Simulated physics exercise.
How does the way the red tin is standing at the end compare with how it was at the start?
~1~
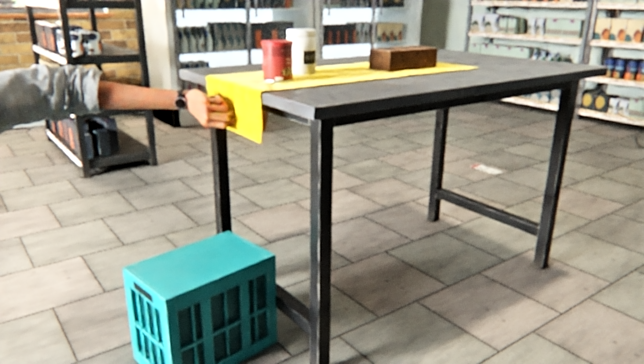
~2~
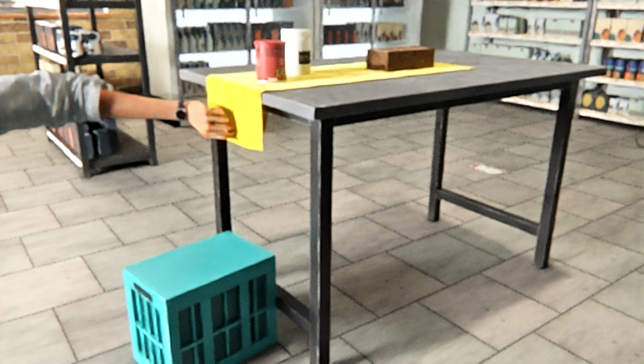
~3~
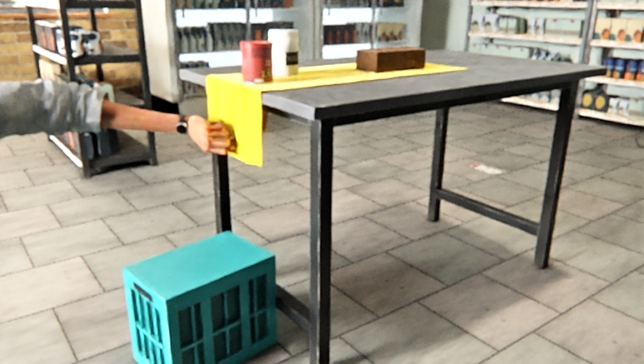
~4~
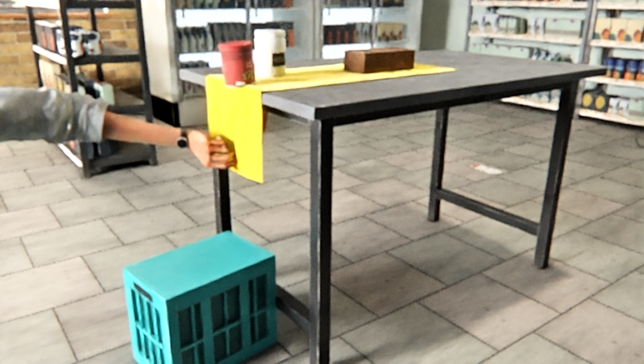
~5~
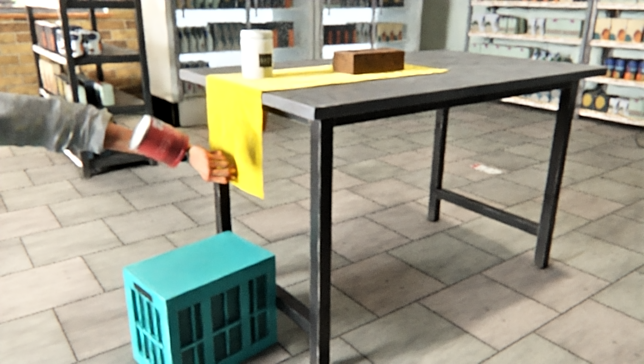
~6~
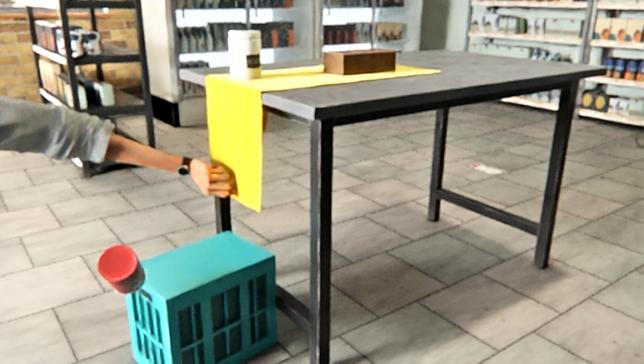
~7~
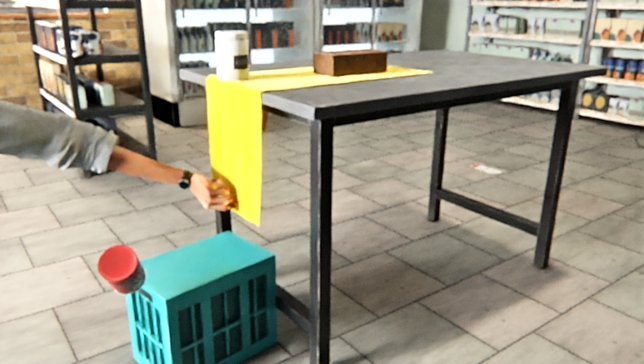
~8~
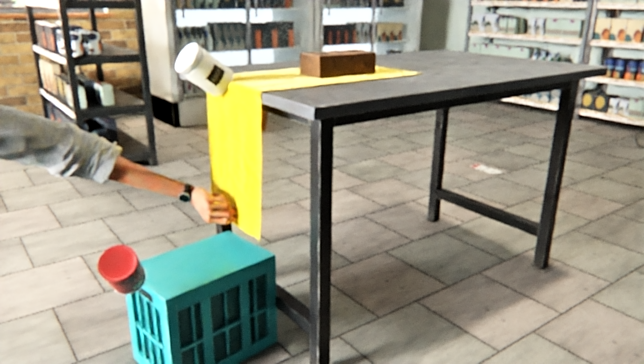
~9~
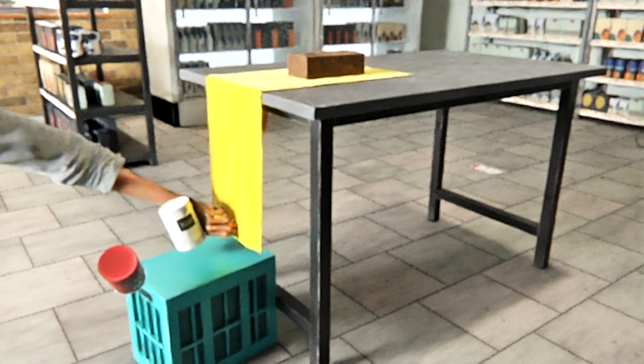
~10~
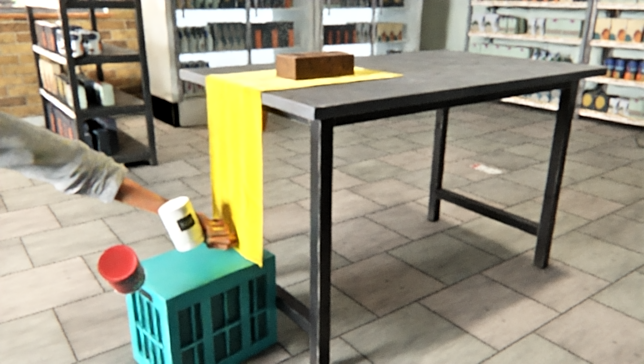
At the start the red tin stands upright on the runner on the table. By the end it is leaning over at the turquoise crate below.
